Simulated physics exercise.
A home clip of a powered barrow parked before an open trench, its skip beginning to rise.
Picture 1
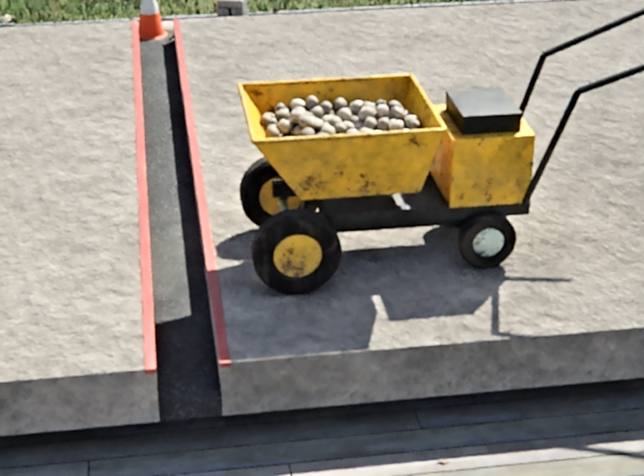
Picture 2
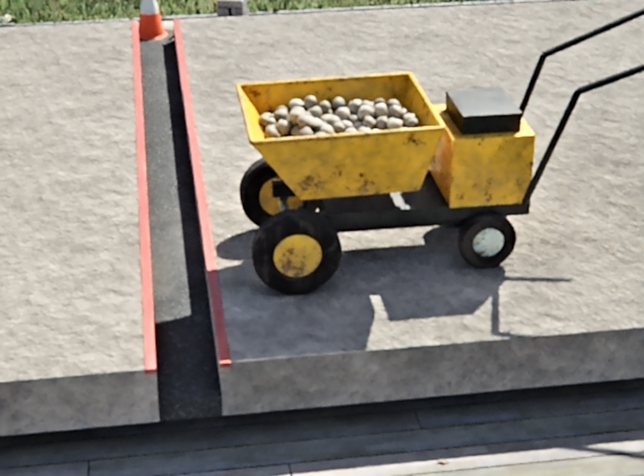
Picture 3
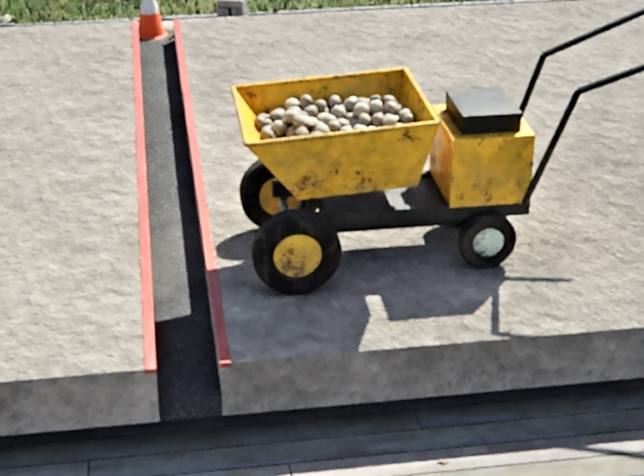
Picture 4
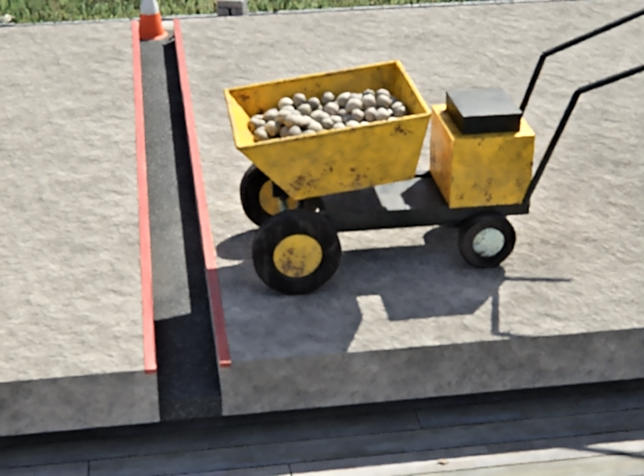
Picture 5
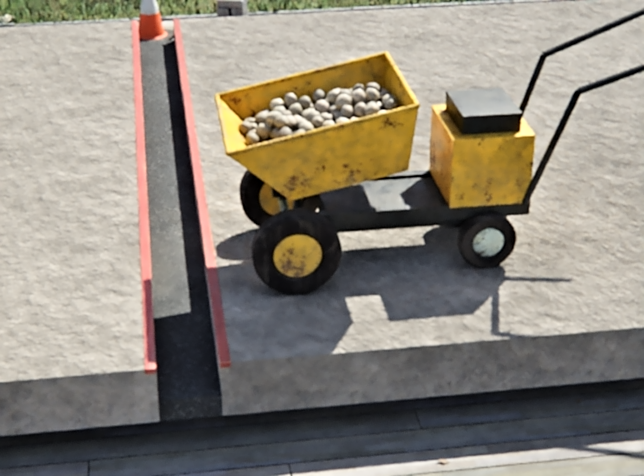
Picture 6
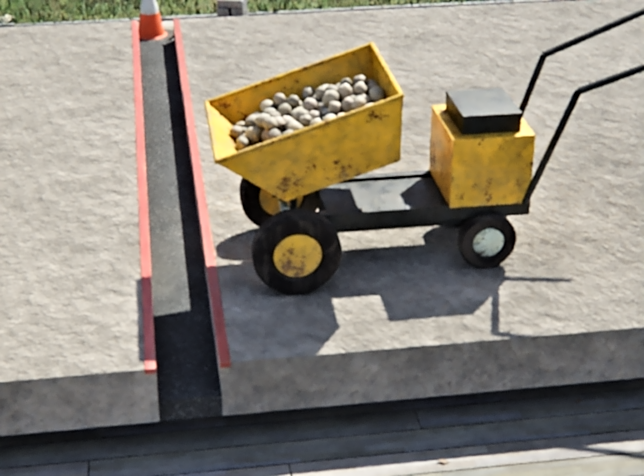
A yellow powered barrow with black wheels and handles stands on a pale concrete slab in sunlight, seen from slightly above and from the side. Its skip holds rounded grey-brown pebbles, with a dark, red-edged trench to the left and an orange cone behind. The skip slowly rises at its right end and tilts leftward, while the wheels and camera stay still.
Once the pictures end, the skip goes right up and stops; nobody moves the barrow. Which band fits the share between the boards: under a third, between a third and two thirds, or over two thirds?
The trench ends with less than a third of it.
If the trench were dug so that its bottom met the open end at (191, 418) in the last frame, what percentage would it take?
Near 20 %.
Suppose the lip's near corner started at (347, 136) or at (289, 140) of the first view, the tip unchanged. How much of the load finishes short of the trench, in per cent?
In turn 20 and 0 in a hundred.
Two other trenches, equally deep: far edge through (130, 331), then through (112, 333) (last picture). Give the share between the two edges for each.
Near 50 % and 80 %.
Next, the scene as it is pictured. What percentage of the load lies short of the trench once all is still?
Roughly 0 in a hundred.
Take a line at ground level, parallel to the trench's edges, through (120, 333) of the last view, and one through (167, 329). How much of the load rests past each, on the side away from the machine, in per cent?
The first gives 50 %, the second 70 %.
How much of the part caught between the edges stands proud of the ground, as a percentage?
Close to 5 per cent.
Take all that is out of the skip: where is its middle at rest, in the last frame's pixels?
Close to (110, 263).
Soon after the last picture, skip tipped steeply; all in the skip.
A little later, skip tipped right over; most in the skip; a stray few in or heaped over the trench; about a quarter beyond it; a stray few falling.
Later still, skip tipped right over; about a quarter in the skip; a small part in or heaped over the trench; about two thirds beyond it.
At rest, skip tipped right over; about a quarter in the skip; about a quarter in or heaped over the trench; about two thirds beyond it.
